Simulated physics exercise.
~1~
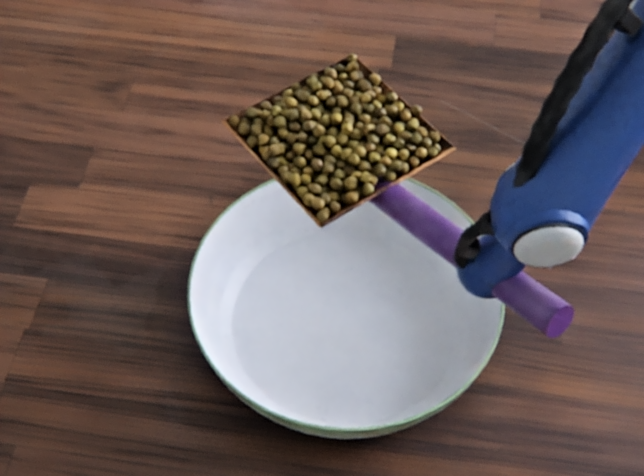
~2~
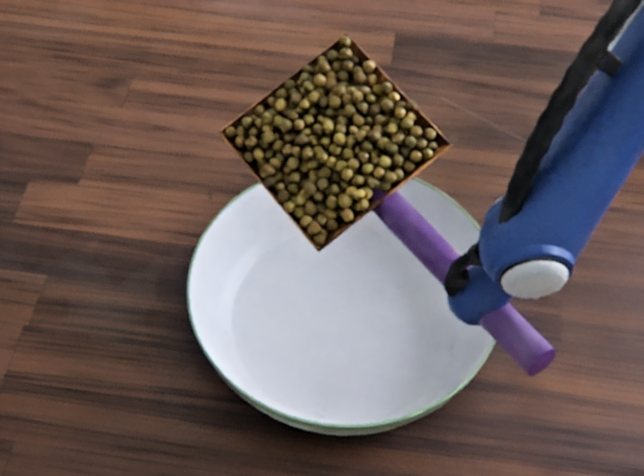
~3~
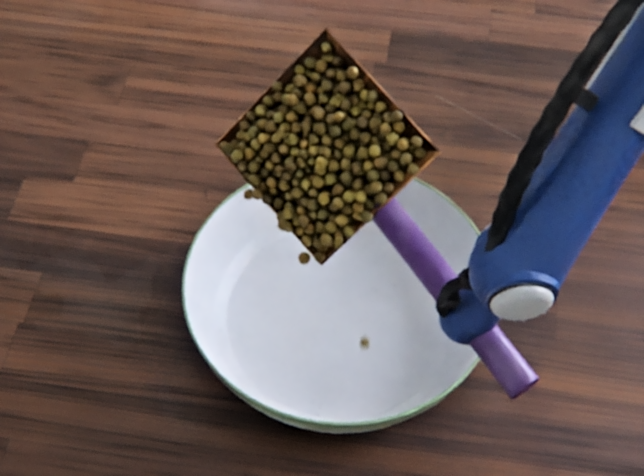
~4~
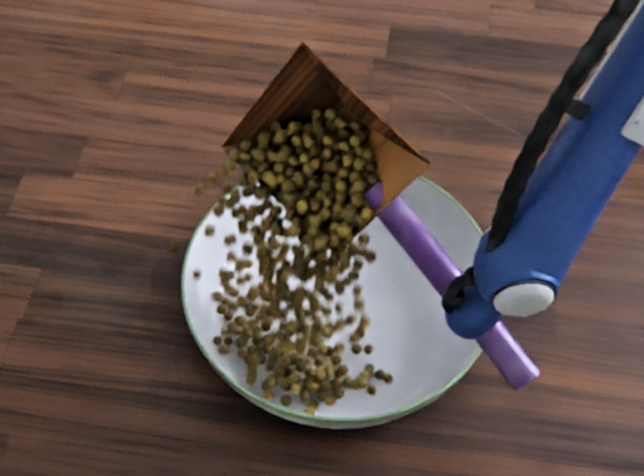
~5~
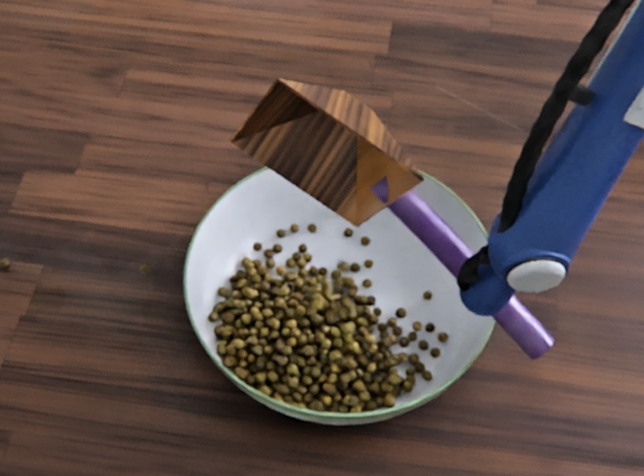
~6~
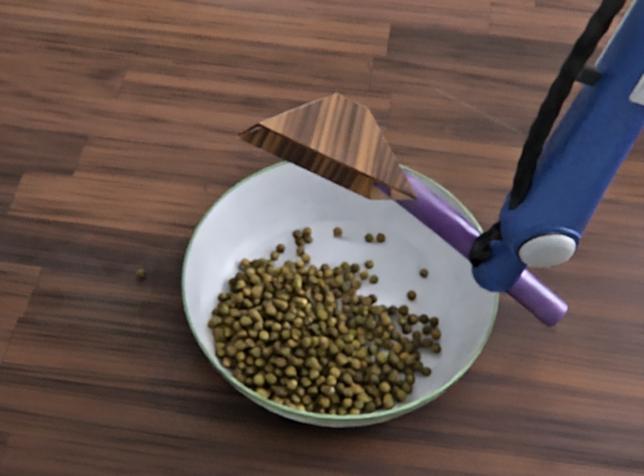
A blue robot arm held a wooden scoop full of greenish lentils by its purple handle and tipped it steadily over a white bowl until they poured out, leaving the scoop overturned and nearly all the lentils heaped in the bowl.
